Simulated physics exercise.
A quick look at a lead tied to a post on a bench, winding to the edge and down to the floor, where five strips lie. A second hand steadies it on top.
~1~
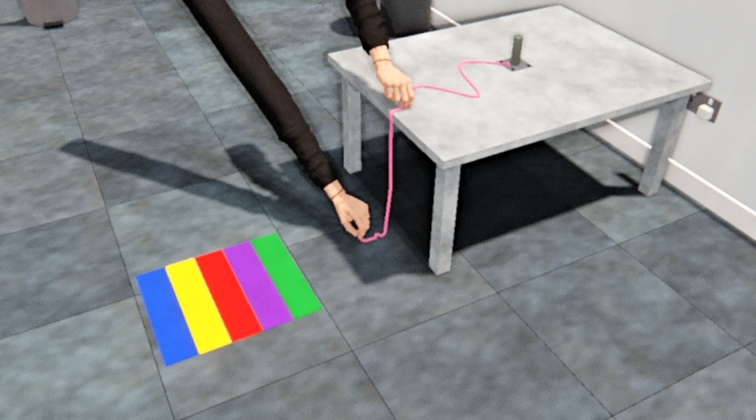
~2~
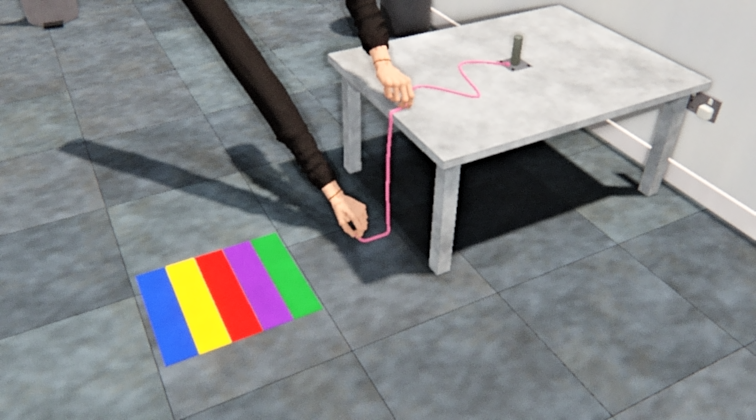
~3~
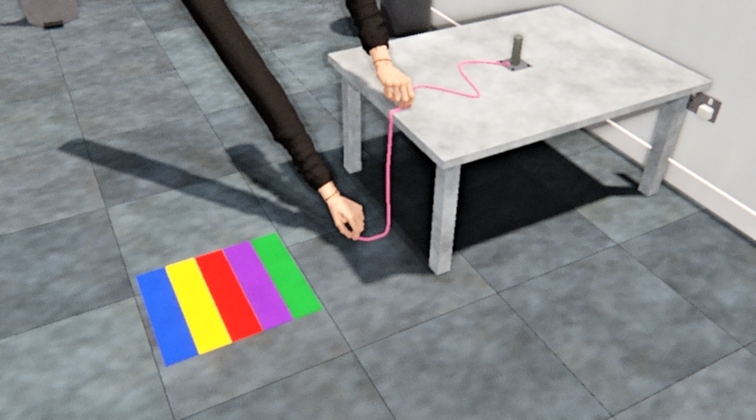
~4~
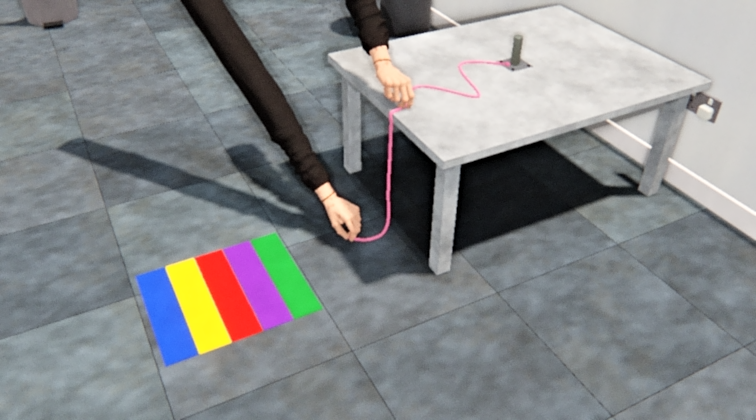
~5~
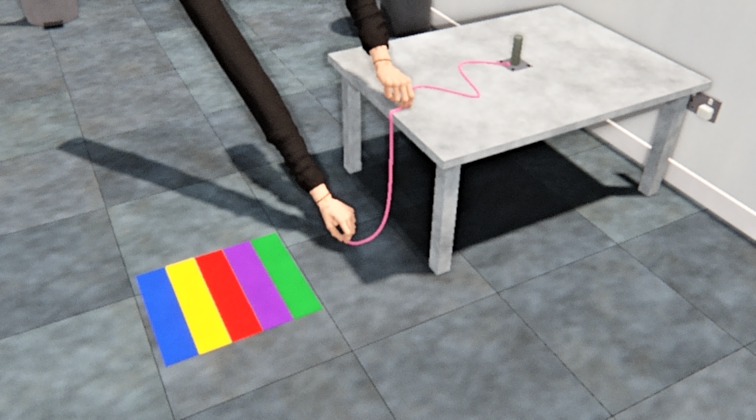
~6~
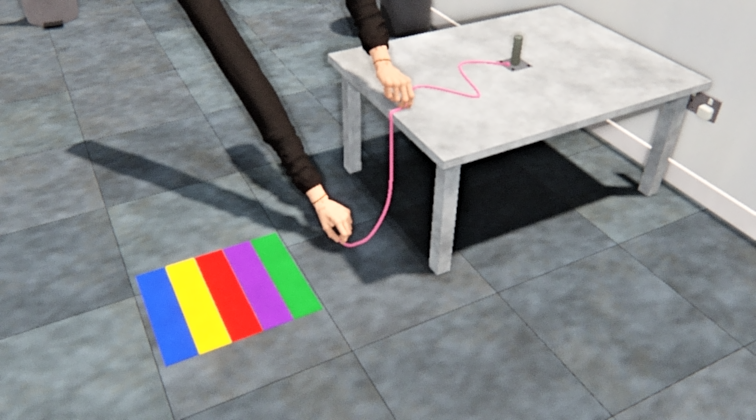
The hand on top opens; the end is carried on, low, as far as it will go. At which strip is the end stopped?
It gets as far as the blue strip.
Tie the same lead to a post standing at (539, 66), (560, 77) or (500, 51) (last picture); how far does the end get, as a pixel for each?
Try by try, around (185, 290), (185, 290) and (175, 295).
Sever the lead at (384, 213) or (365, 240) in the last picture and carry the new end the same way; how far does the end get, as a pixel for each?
Near (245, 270) and (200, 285).
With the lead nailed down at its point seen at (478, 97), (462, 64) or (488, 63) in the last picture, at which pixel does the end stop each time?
Try by try, around (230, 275), (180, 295) and (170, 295).
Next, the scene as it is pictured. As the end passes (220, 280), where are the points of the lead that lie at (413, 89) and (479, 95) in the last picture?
Near (378, 142) and (415, 94).
Early on, end near (220, 280); over red.
Midway, end near (181, 293); over yellow.
At the end of the slack, end near (158, 301); over blue. The blue one.
